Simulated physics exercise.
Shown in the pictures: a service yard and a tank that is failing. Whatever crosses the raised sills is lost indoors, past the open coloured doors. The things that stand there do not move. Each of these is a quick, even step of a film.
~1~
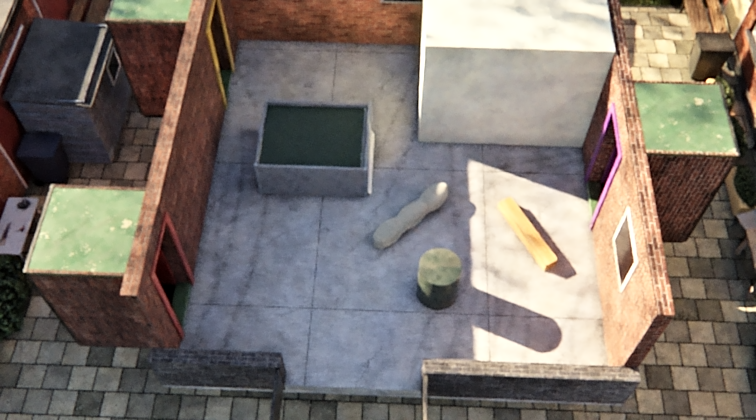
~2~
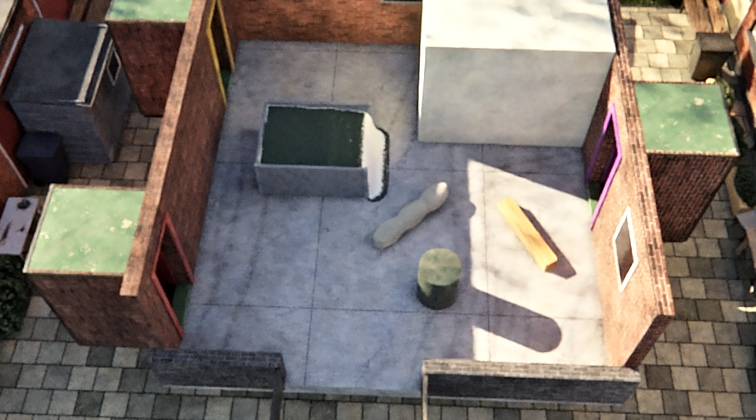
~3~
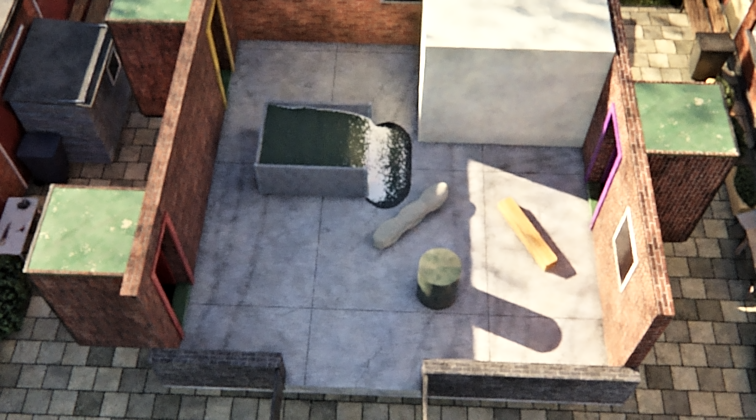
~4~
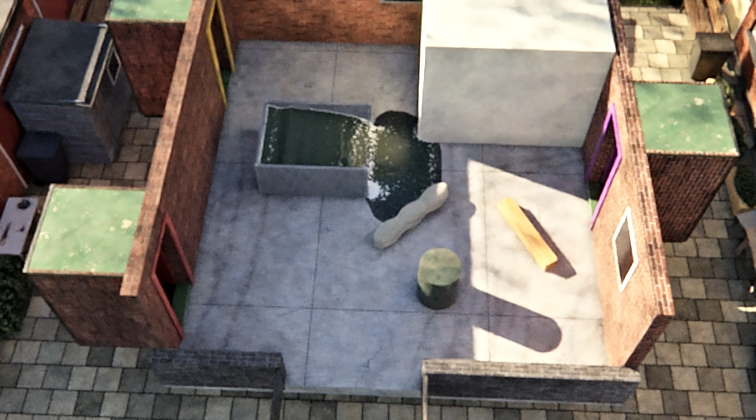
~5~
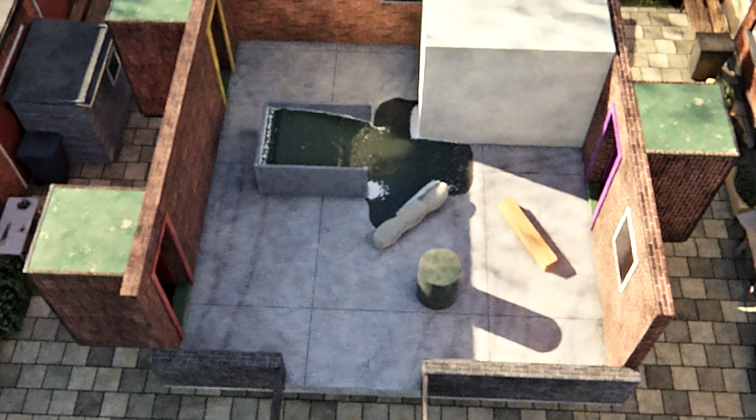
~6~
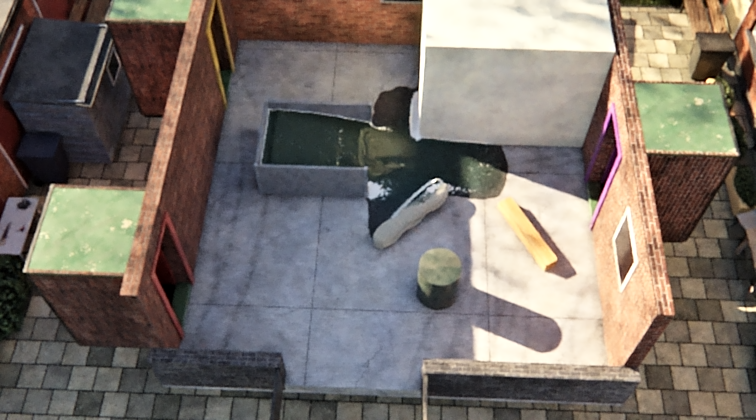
To begin with, a grey tank of dark green water stands full in a brick-walled yard. Water then pours from its right side in a white, foaming rush onto the paving, spreads to the pale block and the lumpy pale object, and runs on rightward between them toward the yellow beam.
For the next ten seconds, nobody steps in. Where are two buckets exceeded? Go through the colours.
My prediction: The yellow door gets two buckets or fewer; the red door gets two buckets or fewer; the purple door gets over two buckets.
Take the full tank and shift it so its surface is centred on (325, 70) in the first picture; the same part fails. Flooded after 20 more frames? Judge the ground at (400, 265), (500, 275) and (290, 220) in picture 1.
The three spots read left dry, swamped, swamped.
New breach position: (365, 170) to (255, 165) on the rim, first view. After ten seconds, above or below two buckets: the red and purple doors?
So the red door gets past the limit, and the purple door stays beneath it.
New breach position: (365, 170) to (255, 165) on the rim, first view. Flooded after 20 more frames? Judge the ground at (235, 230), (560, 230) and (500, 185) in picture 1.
Point one reached; point two not reached; point three not reached.
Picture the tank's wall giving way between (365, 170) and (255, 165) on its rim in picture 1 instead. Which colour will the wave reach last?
The purple door.
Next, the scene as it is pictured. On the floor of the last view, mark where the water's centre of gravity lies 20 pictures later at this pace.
Somewhere around (434, 178) in the last view.
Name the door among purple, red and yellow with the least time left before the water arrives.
It's the one in purple.
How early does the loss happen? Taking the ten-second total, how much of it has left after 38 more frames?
Approximately 80 in a hundred, I think.
A moment on, water covers 20 % of the floor; the yellow door not reached, the red door not reached, the purple door under two buckets in.
Next, water covers 35 % of the floor; the yellow door not reached, the red door not reached, the purple door over two buckets in.
Then, water covers 60 % of the floor; the yellow door not reached, the red door not reached, the purple door far over two buckets in.
Later, water covers 80 % of the floor; the yellow door wet at the sill, nothing in, the red door wet at the sill, nothing in, the purple door far over two buckets in.
In the end, water covers 95 % of the floor; the yellow door wet at the sill, nothing in, the red door wet at the sill, nothing in, the purple door far over two buckets in.
